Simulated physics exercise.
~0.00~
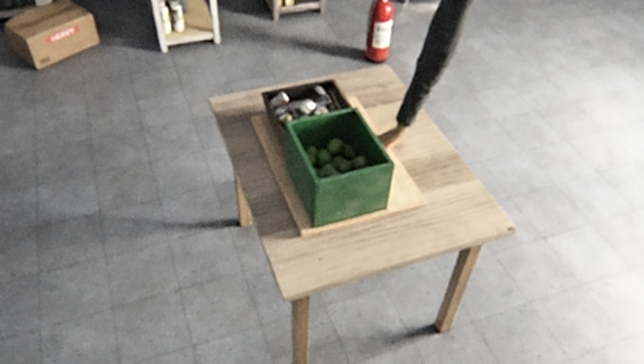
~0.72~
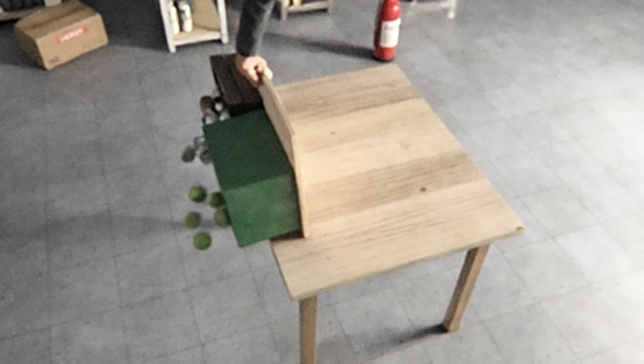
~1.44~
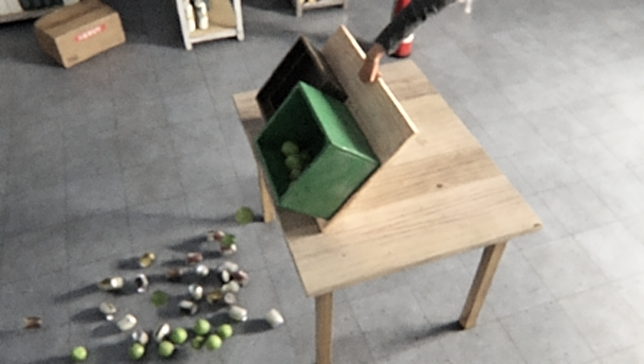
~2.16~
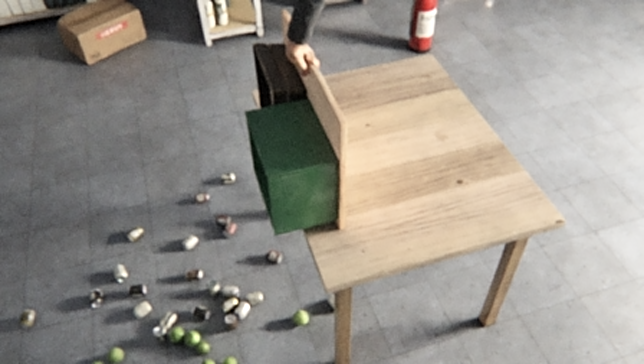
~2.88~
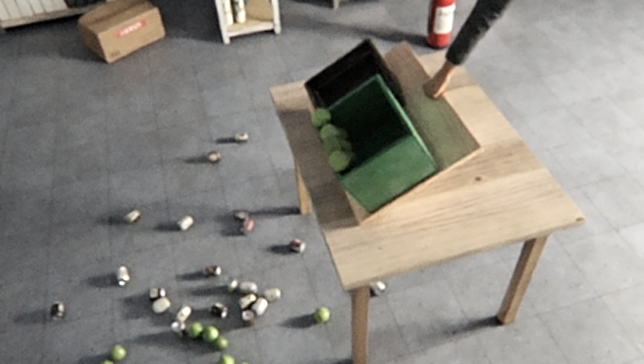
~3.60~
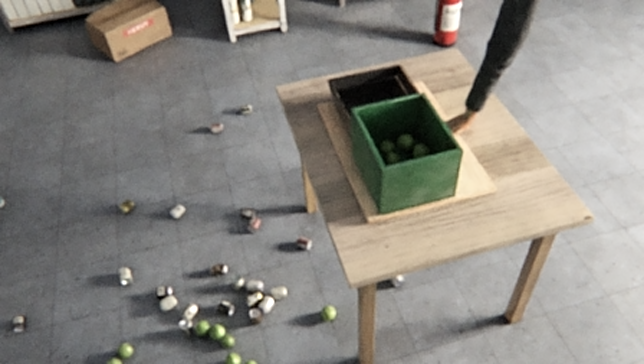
At the start, a green crate of green apples and a black crate of mini cans sit on a shelf board on a wooden table, with a hand at the board's edge. The hand lifts the board over to the left until it stands upright, and apples and cans tumble off that side. It is lowered partway, with items scattered across the grey floor, then raised upright again. Finally the hand lowers the board flat. The black crate ends up empty, some apples remain in the green one, and the rest lie on the floor among the cans.
